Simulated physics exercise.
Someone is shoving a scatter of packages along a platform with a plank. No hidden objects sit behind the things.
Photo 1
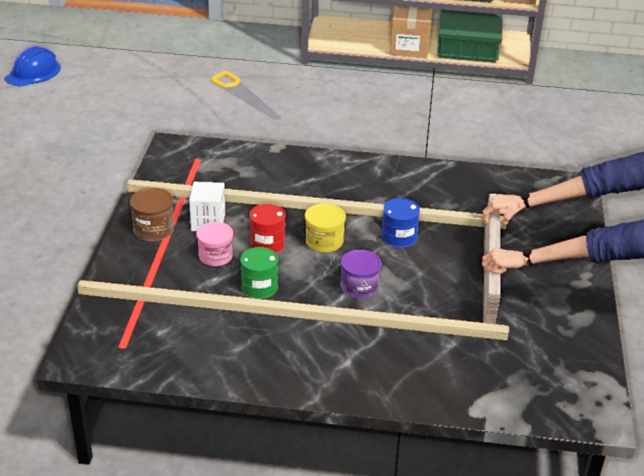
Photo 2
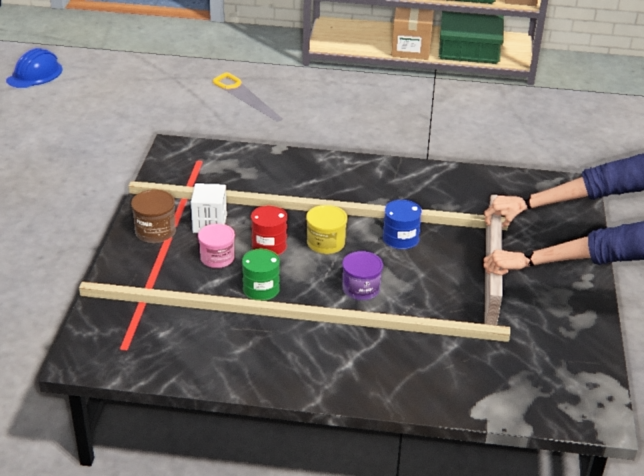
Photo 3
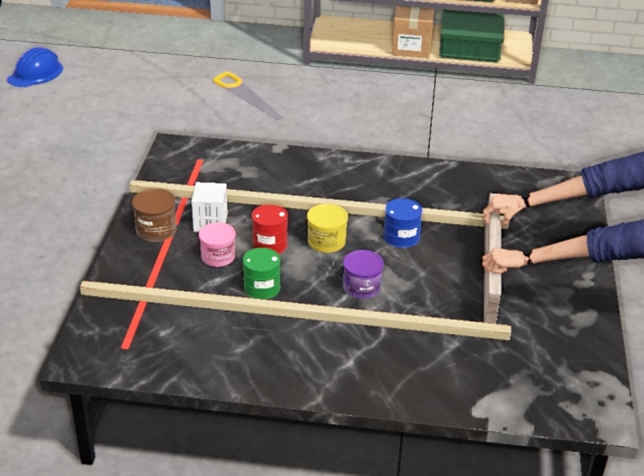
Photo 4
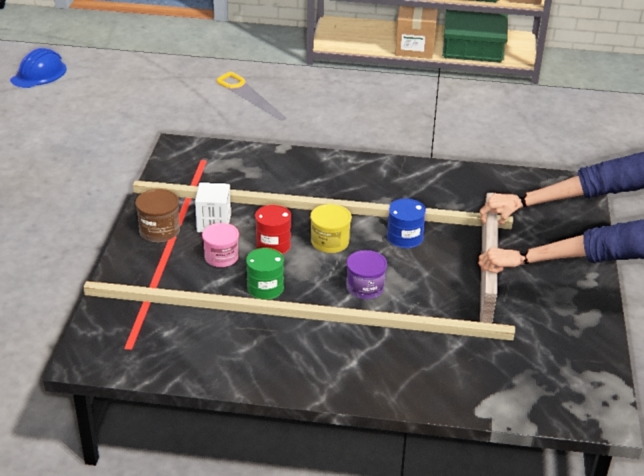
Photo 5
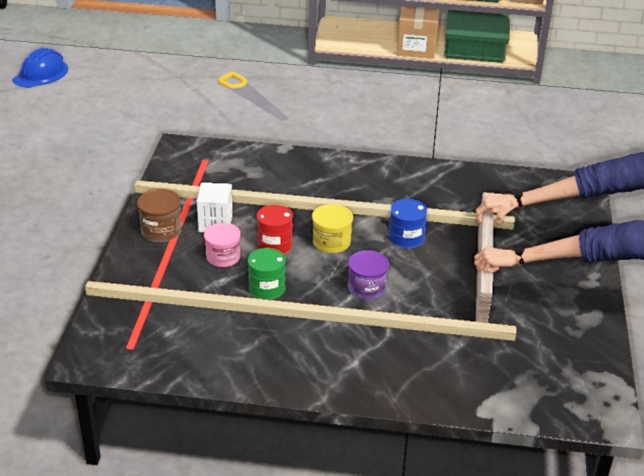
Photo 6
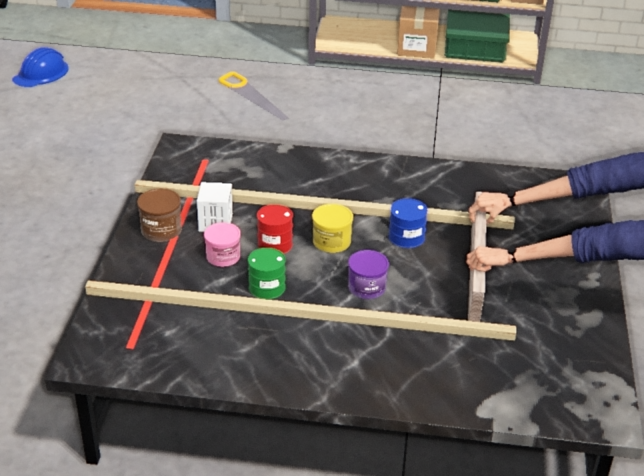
On a black marbled table, two hands gripped a plank between two wooden rails and slid it slightly left, while the colourful cans and white box in front of it stayed put, untouched.
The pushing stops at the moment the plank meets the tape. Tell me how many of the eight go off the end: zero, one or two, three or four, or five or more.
I expect only one or two to drop off the edge.
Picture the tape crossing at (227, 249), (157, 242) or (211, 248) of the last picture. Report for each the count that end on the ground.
The counts would be 0, 4 and 0.
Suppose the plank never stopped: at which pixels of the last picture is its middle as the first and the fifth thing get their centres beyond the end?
Around (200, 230); afterwards around (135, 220).
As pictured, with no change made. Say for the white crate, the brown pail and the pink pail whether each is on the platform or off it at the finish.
Result - white crate retained, brown pail dropped, pink pail retained.
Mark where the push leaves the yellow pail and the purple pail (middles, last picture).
The yellow pail ends at (158, 215) and the purple pail at (146, 246).
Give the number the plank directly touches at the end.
4 of them.
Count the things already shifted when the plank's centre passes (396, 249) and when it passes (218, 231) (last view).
By the first moment it's 1, by the second it's 8.
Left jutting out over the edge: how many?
Expected count: 3.
Soon after, none off yet; brown pail at rest near (160, 215); white crate at rest near (215, 208); pink pail at rest near (223, 245).
Then, none off yet; brown pail at rest near (160, 215); white crate at rest near (215, 208); pink pail moving near (218, 245).
Further on, none off yet; brown pail moved a little near (146, 214); white crate moved about its own width near (186, 203); pink pail moved about its own width near (168, 250).
At rest, the number that fall off is one or two; fallen, brown pail.
